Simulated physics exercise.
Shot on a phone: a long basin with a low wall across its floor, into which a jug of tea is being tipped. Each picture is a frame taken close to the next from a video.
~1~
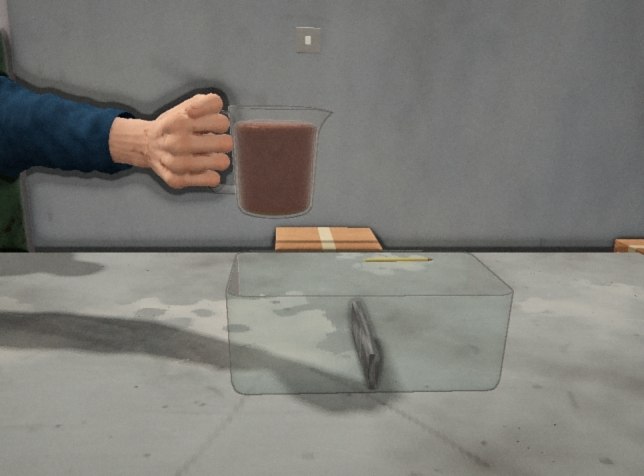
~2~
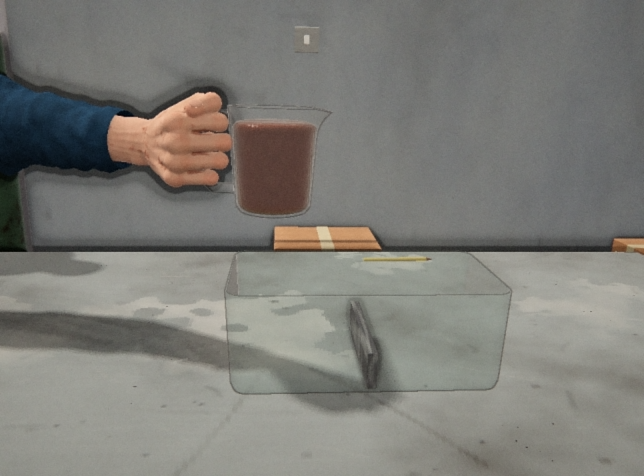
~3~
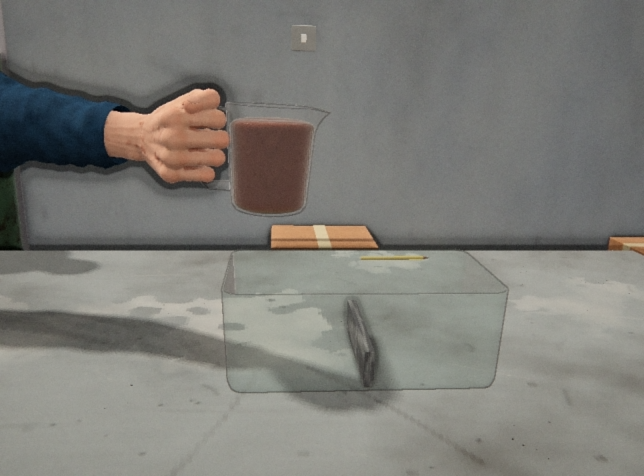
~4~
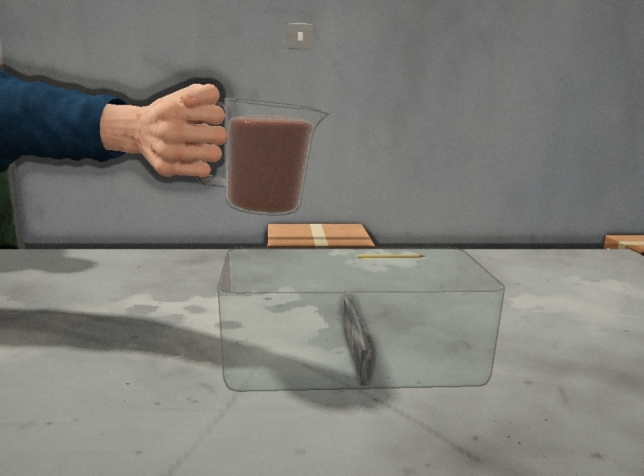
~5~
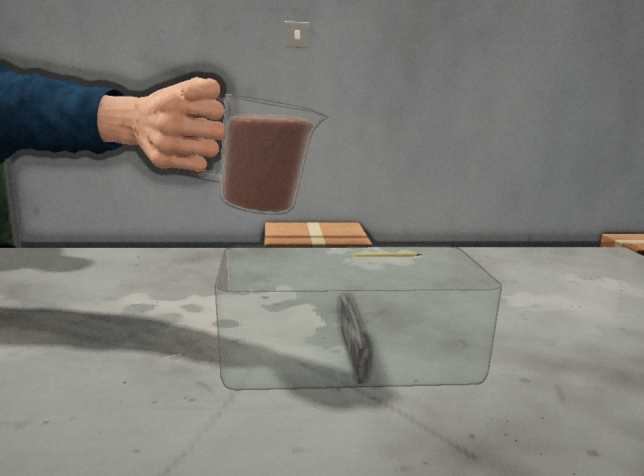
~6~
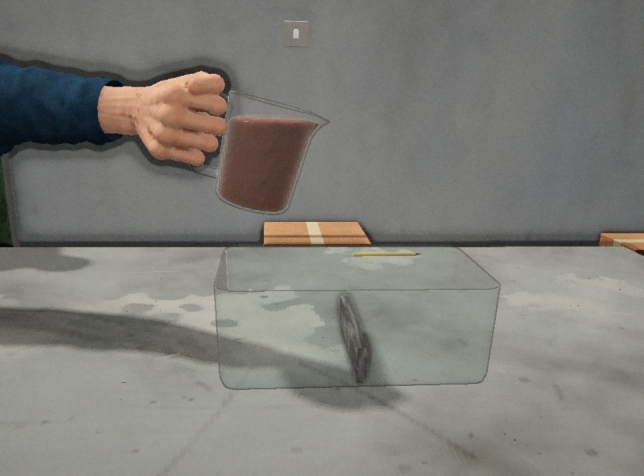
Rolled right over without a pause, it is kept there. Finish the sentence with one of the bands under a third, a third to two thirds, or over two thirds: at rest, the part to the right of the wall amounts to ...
At rest, the part to the right of the wall amounts to over two thirds.
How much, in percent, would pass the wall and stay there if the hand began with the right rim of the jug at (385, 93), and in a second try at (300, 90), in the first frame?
Estimate, first then second: 90 per cent and 35 per cent.
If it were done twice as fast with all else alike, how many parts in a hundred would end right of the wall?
Roughly 50 per cent ends up there.
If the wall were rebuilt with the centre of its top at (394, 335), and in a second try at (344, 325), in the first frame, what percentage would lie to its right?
The first placement gives around 35 percent, the second 90 percent.
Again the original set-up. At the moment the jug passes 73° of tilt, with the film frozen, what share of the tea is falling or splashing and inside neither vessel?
It's close to 15 percent.
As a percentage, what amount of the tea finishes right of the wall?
Share approx. 75 %.
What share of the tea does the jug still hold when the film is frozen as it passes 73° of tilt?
Some 70 per cent has not yet come out.
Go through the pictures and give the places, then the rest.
In the first picture, tilt 0°; pouring edge (334, 111); surface from (233, 123) to (318, 124); the long basin's rim runs from (232, 273) to (490, 272); the wall's top is at (364, 326).
In the second picture, tilt 1°; pouring edge (333, 111); surface from (232, 122) to (317, 124).
In the third picture, tilt 2°; pouring edge (331, 111); surface from (231, 121) to (315, 124).
In the fourth picture, tilt 5°; pouring edge (330, 112); surface from (229, 119) to (313, 123).
In the fifth picture, tilt 9°; pouring edge (330, 115); surface from (228, 119) to (315, 121).
In the sixth picture, tilt 13°; pouring edge (331, 120); surface from (229, 119) to (319, 122).
A moment on, the jug is tipped part way and 72 per cent is still to pour, 0 is left of the wall and 11 right of it.
Next, the jug is tipped right over and 11 per cent is still to pour, 8 is left of the wall and 70 right of it.
Then the jug is tipped right over and 0 per cent is still to pour, 23 is left of the wall and 76 right of it.
Later the jug is tipped right over and 0 per cent is still to pour, 23 is left of the wall and 76 right of it.
At rest 23 per cent lies left of the wall, 76 right of it and 1 outside.
